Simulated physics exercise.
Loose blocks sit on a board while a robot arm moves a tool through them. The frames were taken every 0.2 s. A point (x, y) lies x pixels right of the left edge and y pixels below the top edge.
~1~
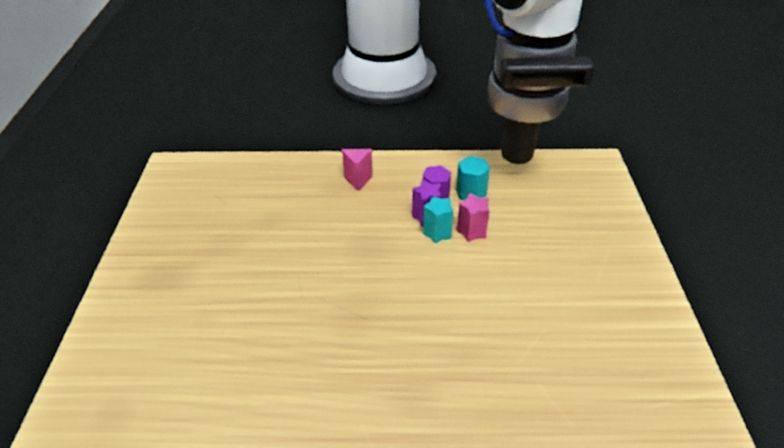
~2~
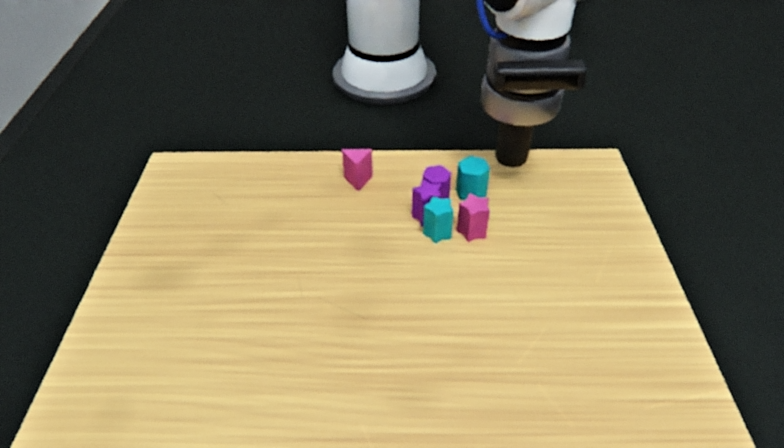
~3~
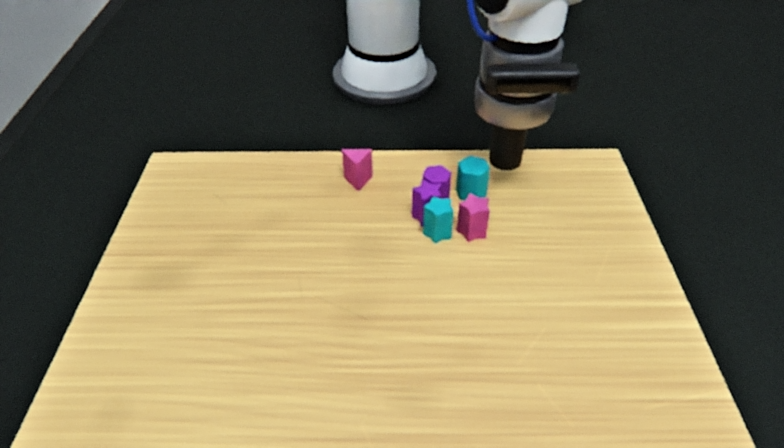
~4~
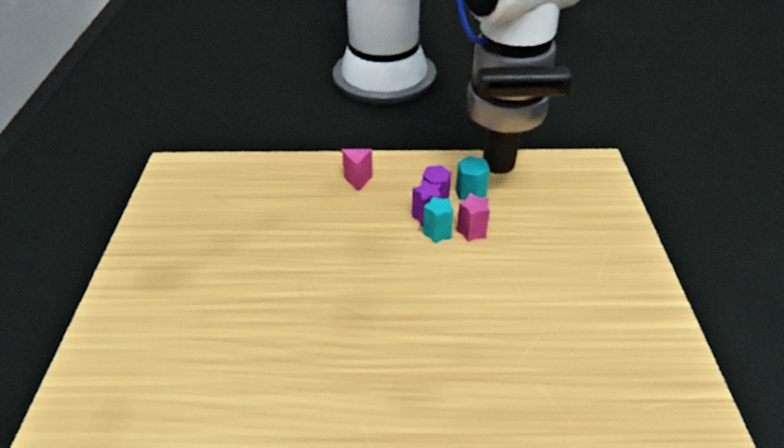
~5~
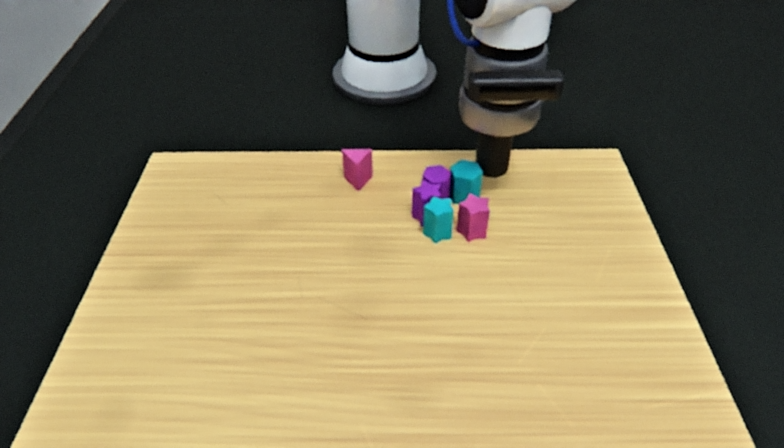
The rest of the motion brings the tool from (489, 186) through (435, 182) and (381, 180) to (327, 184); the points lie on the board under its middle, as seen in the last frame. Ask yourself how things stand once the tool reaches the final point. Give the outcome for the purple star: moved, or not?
At the end of the path, it will have moved.
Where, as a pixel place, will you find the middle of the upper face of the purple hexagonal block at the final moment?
In the picture, that point is around (395, 187).
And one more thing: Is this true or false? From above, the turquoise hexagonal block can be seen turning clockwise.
It is false.
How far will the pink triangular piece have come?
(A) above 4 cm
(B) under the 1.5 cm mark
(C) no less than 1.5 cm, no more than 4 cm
The answer is A.
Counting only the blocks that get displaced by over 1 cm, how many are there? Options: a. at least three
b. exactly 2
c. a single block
Correct choice: A.
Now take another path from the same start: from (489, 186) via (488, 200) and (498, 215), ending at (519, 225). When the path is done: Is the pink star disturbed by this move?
By then it is still where it was.
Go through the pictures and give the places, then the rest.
In the first frame, tool's lower end (517, 156); pink triangular piece (357, 154); purple star (428, 189); purple hexagonal block (437, 173); turquoise hexagonal block (474, 165).
In the second frame, tool (511, 159); blocks still.
In the third frame, tool (505, 162); blocks still.
In the fourth frame, tool (498, 165); blocks still.
In the fifth frame, tool (491, 168); pink triangular piece (357, 154); purple star (428, 189); purple hexagonal block (437, 173); turquoise hexagonal block (467, 169).
The first path, step by step. One third of the way, tool (435, 165); purple star (416, 198), turned 50° anticlockwise; purple hexagonal block (398, 184); turquoise hexagonal block (421, 171), turned 55° anticlockwise.
Two thirds of the way, tool (380, 163); pink triangular piece (353, 154), turned 20° anticlockwise; purple star (415, 198), turned 60° anticlockwise; purple hexagonal block (395, 187); turquoise hexagonal block (415, 173), turned 70° anticlockwise.
At the end, tool (325, 167); pink triangular piece (298, 158), turned 35° anticlockwise; purple star (415, 198), turned 60° anticlockwise; purple hexagonal block (395, 187); turquoise hexagonal block (415, 173), turned 70° anticlockwise.
